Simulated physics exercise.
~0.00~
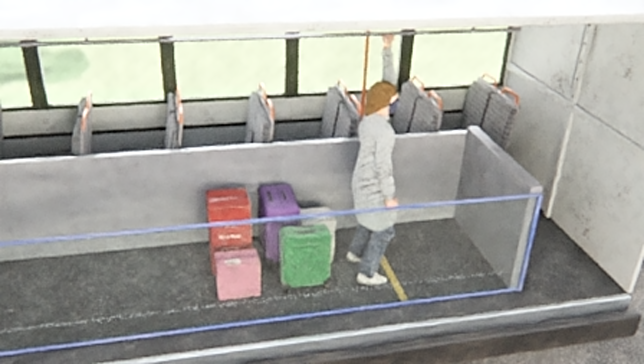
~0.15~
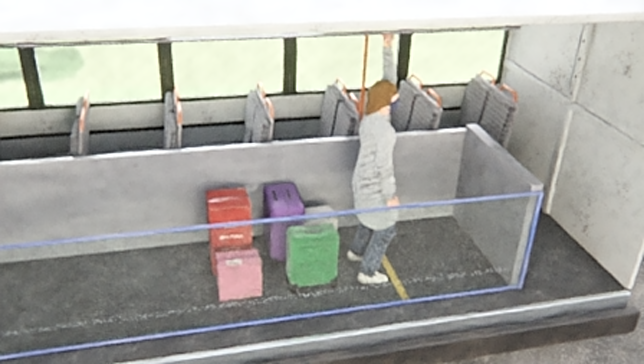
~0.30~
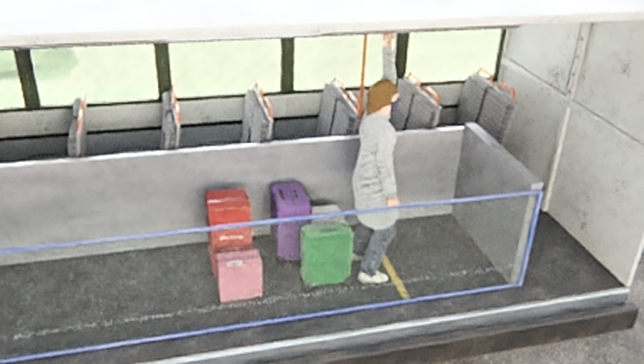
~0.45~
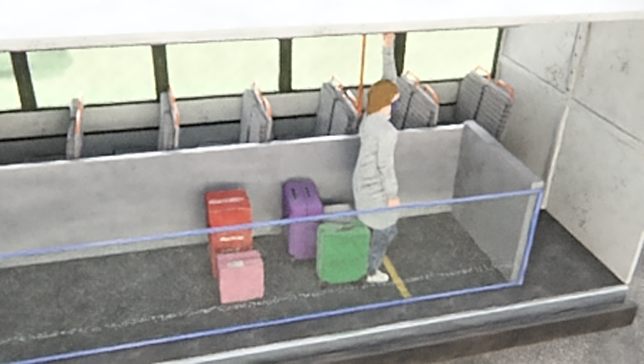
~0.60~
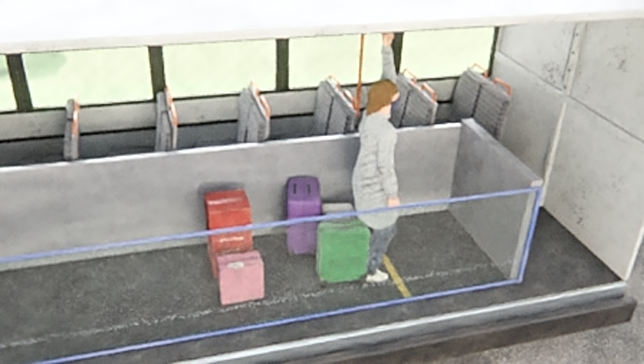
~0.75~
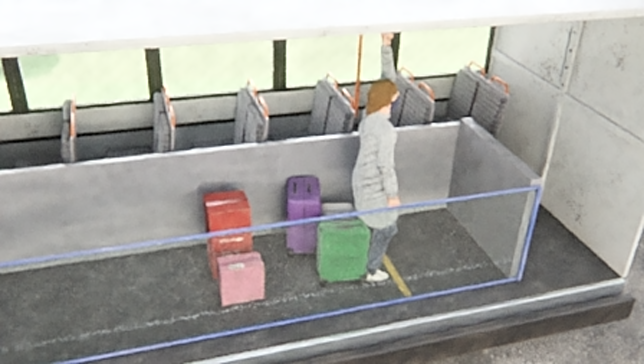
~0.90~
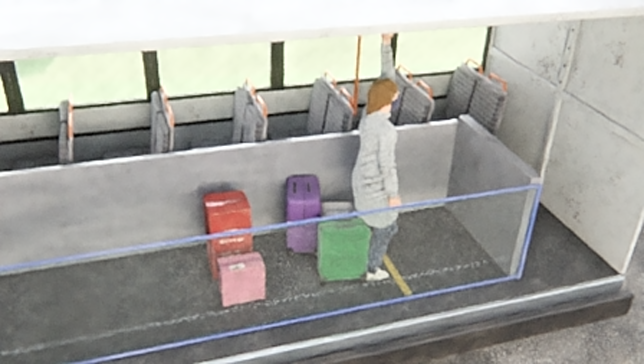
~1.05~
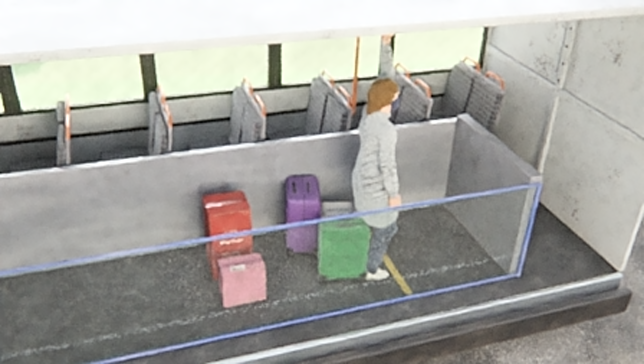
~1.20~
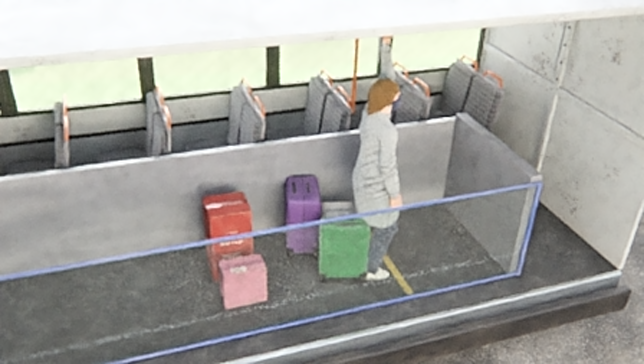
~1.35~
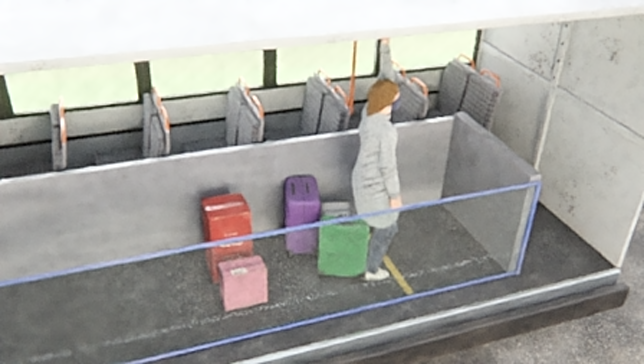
In the standing bay of a tram, seen from above through its open near side, a passenger in a long pale grey coat holds a rail with a raised arm near a yellow floor line. To the left stand a red bag with a pink case before it, a purple case, a green case in front and a pale pack partly hidden behind. The green case slides right towards the passenger, and the purple case and pack shift right too, all staying upright. The red and pink pieces stay put. The luggage then settles, with the green case short of the line.
